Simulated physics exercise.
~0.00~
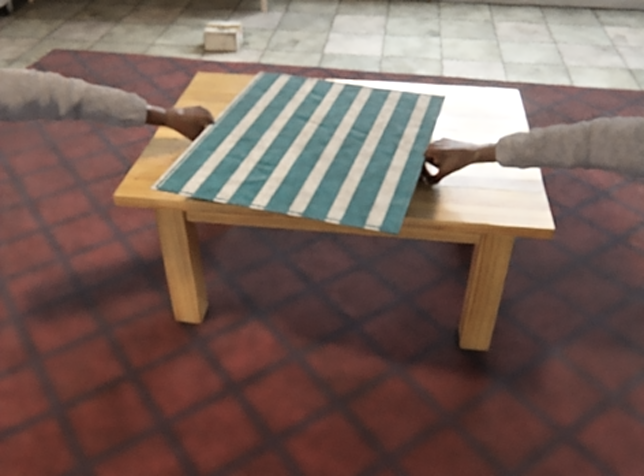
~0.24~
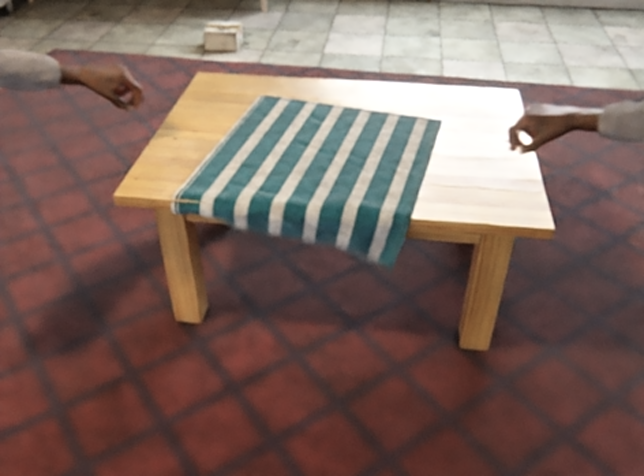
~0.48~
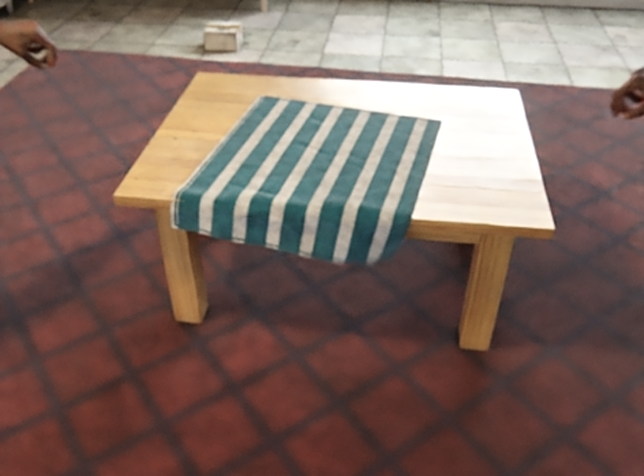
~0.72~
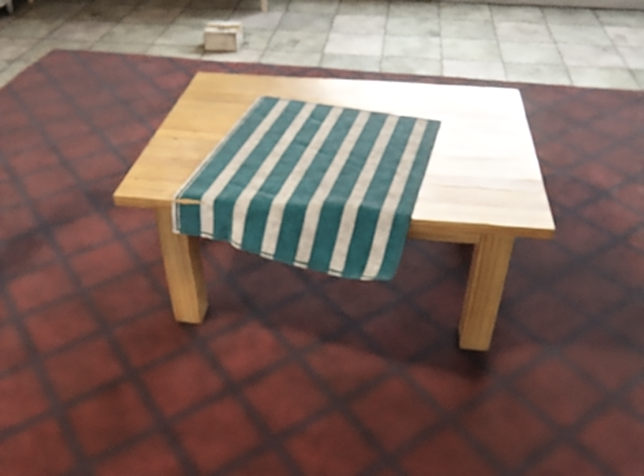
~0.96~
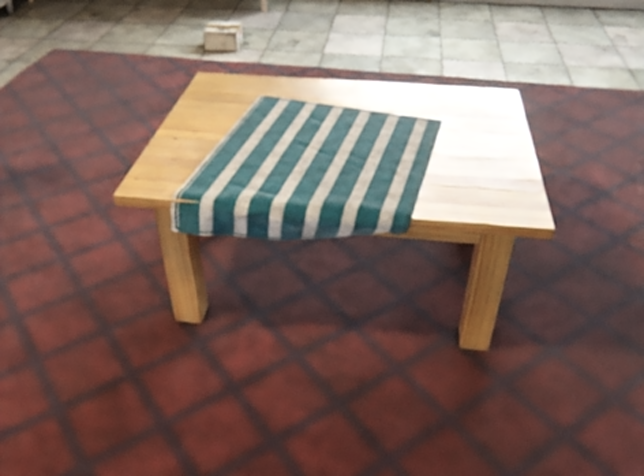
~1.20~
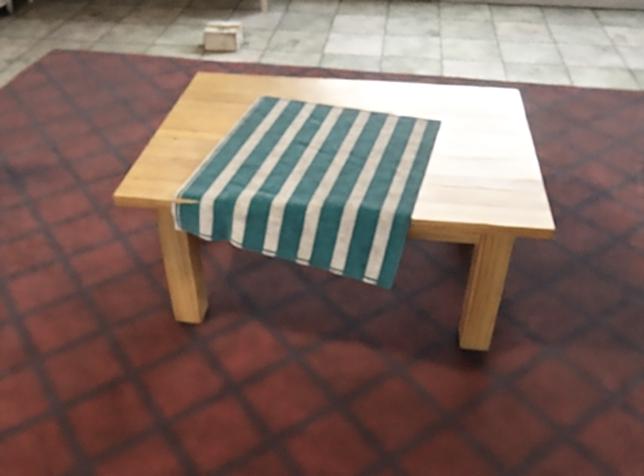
On a wooden table over red patterned flooring, two hands releasing a green striped cloth, its front edge drooping and swaying but staying on.
